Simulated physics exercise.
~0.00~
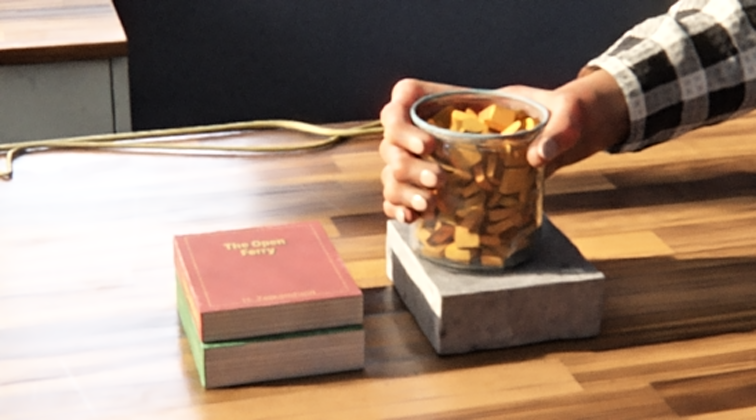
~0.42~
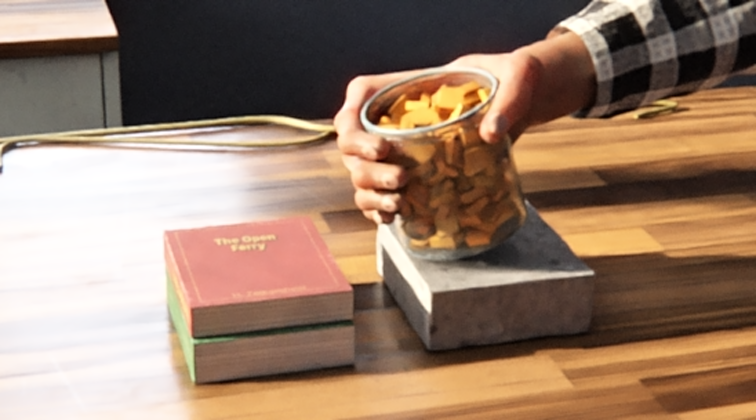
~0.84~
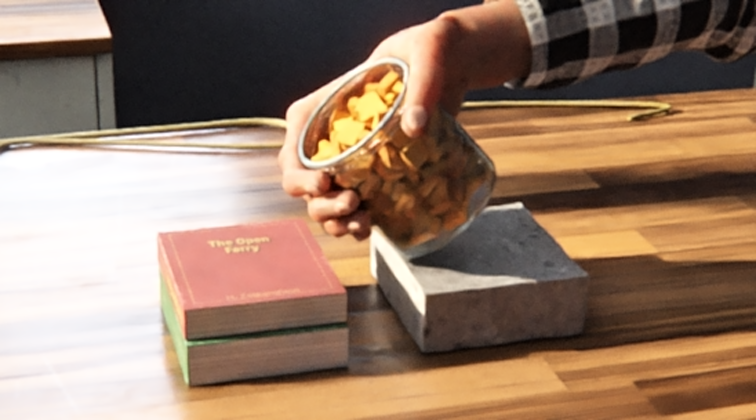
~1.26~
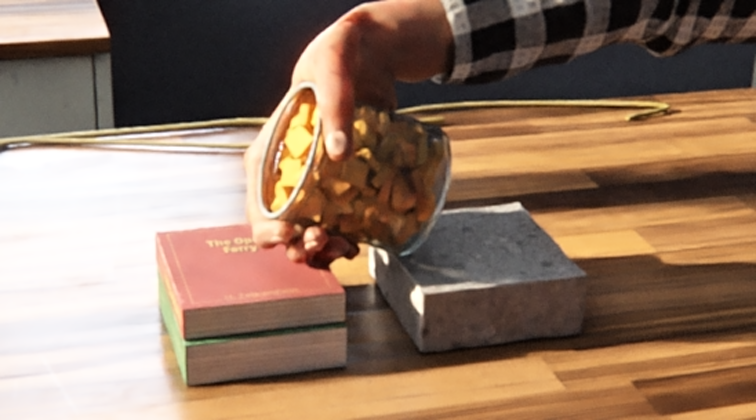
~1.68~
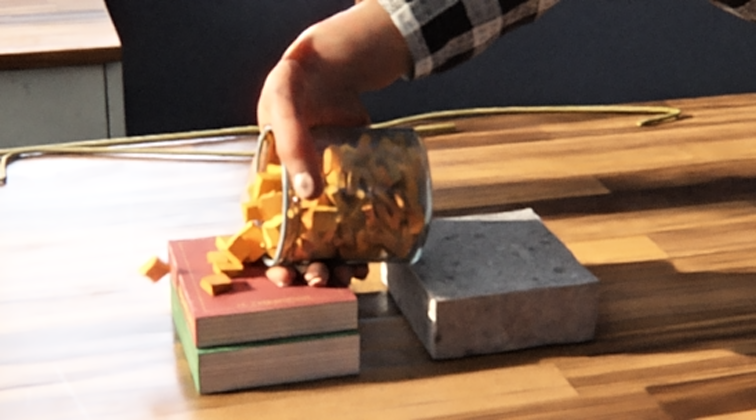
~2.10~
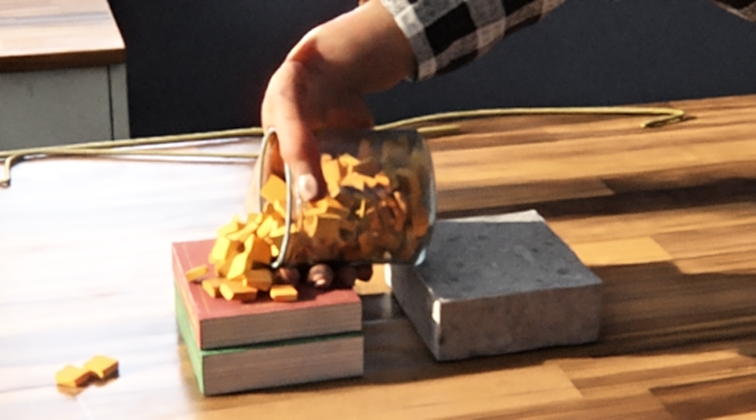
A hand tips a glass jar left onto stacked books, spilling small orange pieces over them.
